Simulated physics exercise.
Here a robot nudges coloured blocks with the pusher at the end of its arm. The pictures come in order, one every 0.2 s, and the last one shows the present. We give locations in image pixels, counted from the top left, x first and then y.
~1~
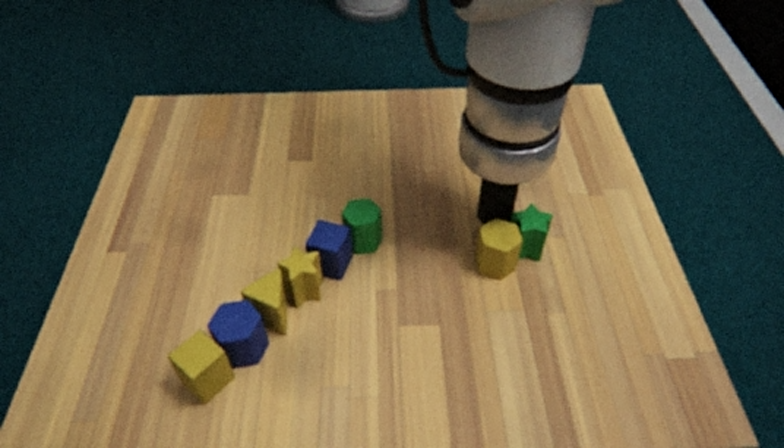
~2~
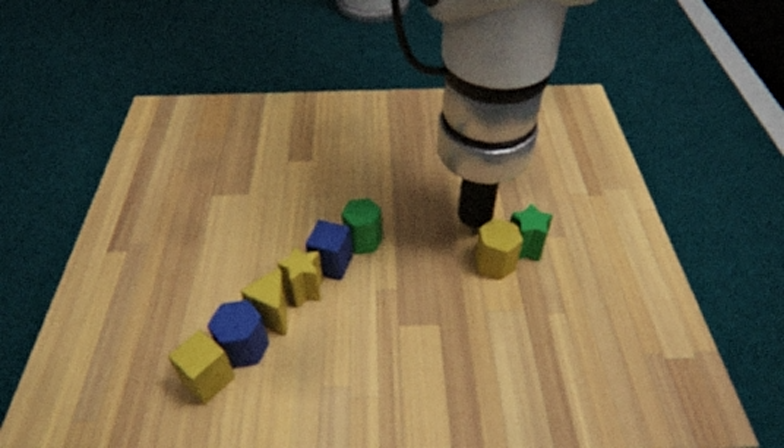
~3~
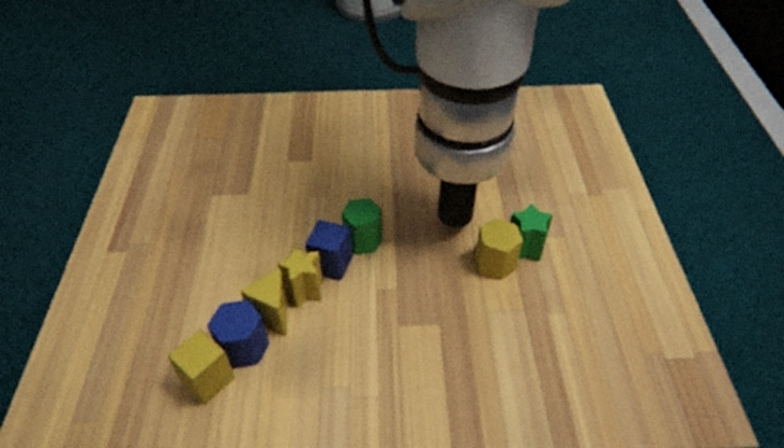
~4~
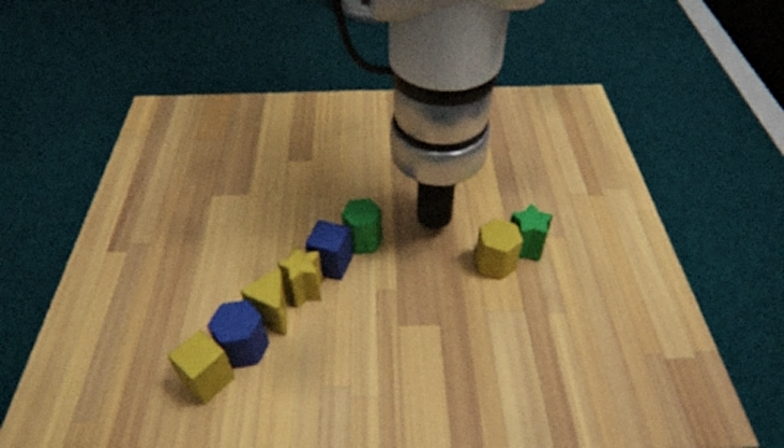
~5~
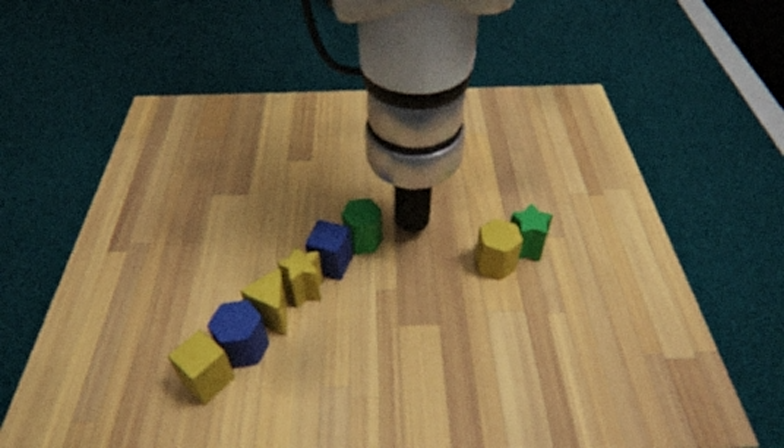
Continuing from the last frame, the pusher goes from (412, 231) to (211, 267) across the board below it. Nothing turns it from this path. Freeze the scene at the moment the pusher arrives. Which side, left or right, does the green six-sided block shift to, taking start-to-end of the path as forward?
So, looking from the first point of the path to the last, the green six-sided block moves rightwards.
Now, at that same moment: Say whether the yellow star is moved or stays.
The block moves away from its spot.
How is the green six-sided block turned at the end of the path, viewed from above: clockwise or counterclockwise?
Rotation: Clockwise.
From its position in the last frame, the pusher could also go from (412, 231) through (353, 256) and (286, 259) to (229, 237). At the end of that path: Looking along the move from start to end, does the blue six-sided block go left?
My answer is yes.
On the path given first. One third of the way, pusher (345, 231); yellow star (296, 266); blue square (318, 241); green six-sided block (307, 210), turned 35° clockwise.
Two thirds of the way, pusher (276, 243); yellow three-sided block (256, 295); yellow star (288, 276), turned 20° clockwise; blue square (312, 248), turned 30° anticlockwise; green six-sided block (251, 205), turned 95° clockwise.
At the end, pusher (206, 255); yellow three-sided block (256, 295); yellow star (288, 276), turned 20° clockwise; blue square (312, 248), turned 30° anticlockwise; green six-sided block (245, 203), turned 115° clockwise.
